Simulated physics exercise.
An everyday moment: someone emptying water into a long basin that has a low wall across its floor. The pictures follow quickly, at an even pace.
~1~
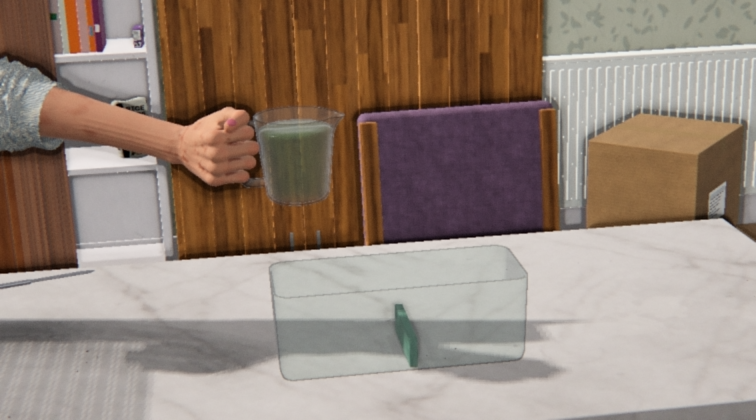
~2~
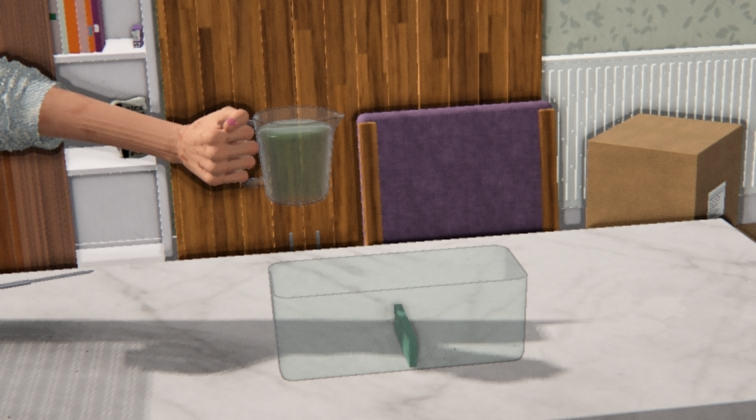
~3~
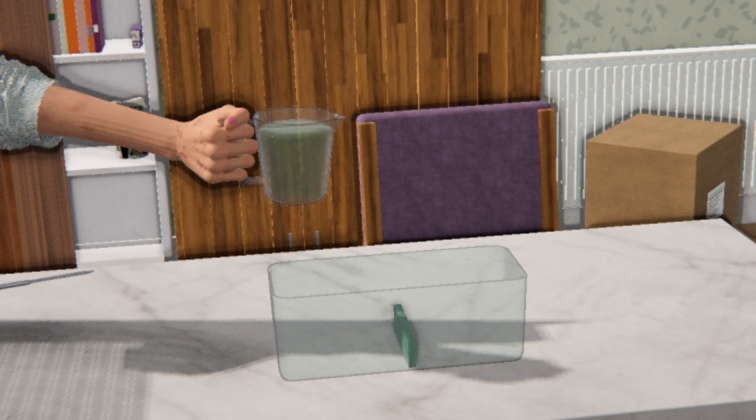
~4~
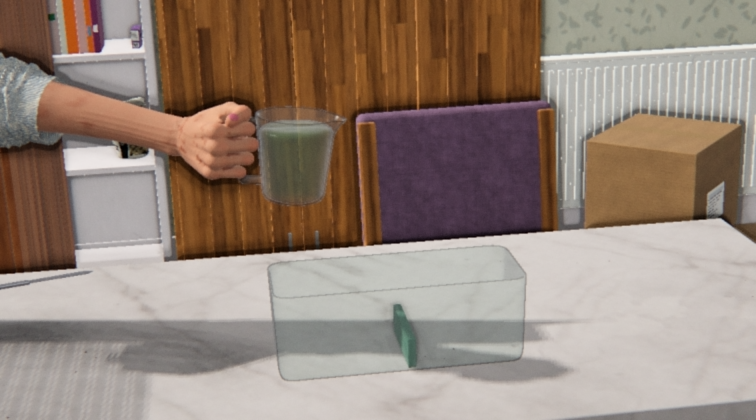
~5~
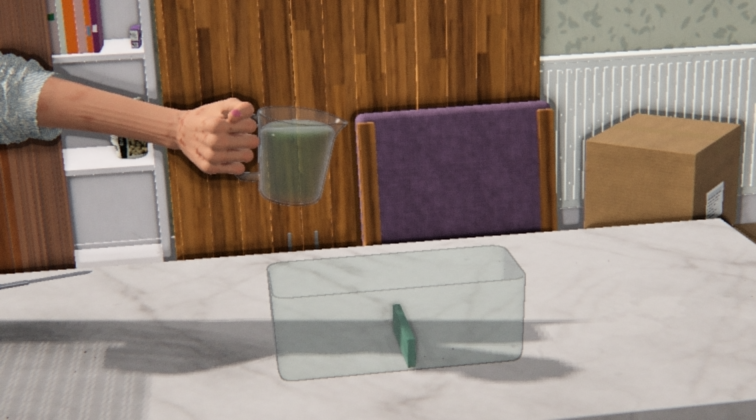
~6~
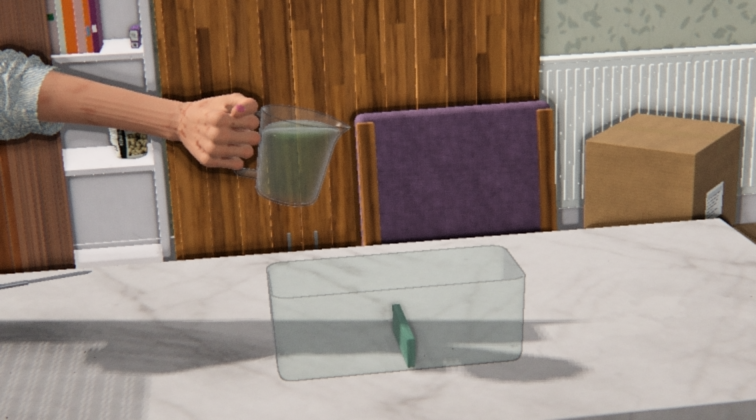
A hand holding a clear jug of greenish liquid above a transparent basin on a marble table, tilting it slightly to the right.
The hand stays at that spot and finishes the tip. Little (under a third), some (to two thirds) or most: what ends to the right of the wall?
In the end between a third and two thirds is right of the wall.
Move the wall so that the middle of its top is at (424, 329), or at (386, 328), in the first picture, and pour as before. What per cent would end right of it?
Near 20 % and 80 %.
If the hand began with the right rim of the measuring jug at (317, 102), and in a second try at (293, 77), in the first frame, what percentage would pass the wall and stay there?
Roughly 10 per cent, and 10 per cent.
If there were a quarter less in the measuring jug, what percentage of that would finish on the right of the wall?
Roughly 25 in a hundred.
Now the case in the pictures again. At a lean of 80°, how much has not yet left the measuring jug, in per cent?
About 65 per cent.
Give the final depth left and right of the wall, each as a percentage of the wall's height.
The left part 30 per cent, the right part 30.
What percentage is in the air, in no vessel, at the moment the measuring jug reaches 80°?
Some 25 per cent.
A moment on, the measuring jug is tipped on its side and 66 per cent is still to pour, 1 is left of the wall and 6 right of it.
Next, the measuring jug is tipped right over and 8 per cent is still to pour, 32 is left of the wall and 41 right of it.
Then the measuring jug is tipped right over and 0 per cent is still to pour, 54 is left of the wall and 42 right of it.
Later the measuring jug is tipped right over and 0 per cent is still to pour, 55 is left of the wall and 42 right of it.
In the end 55 per cent lies left of the wall, 42 right of it and 3 outside.
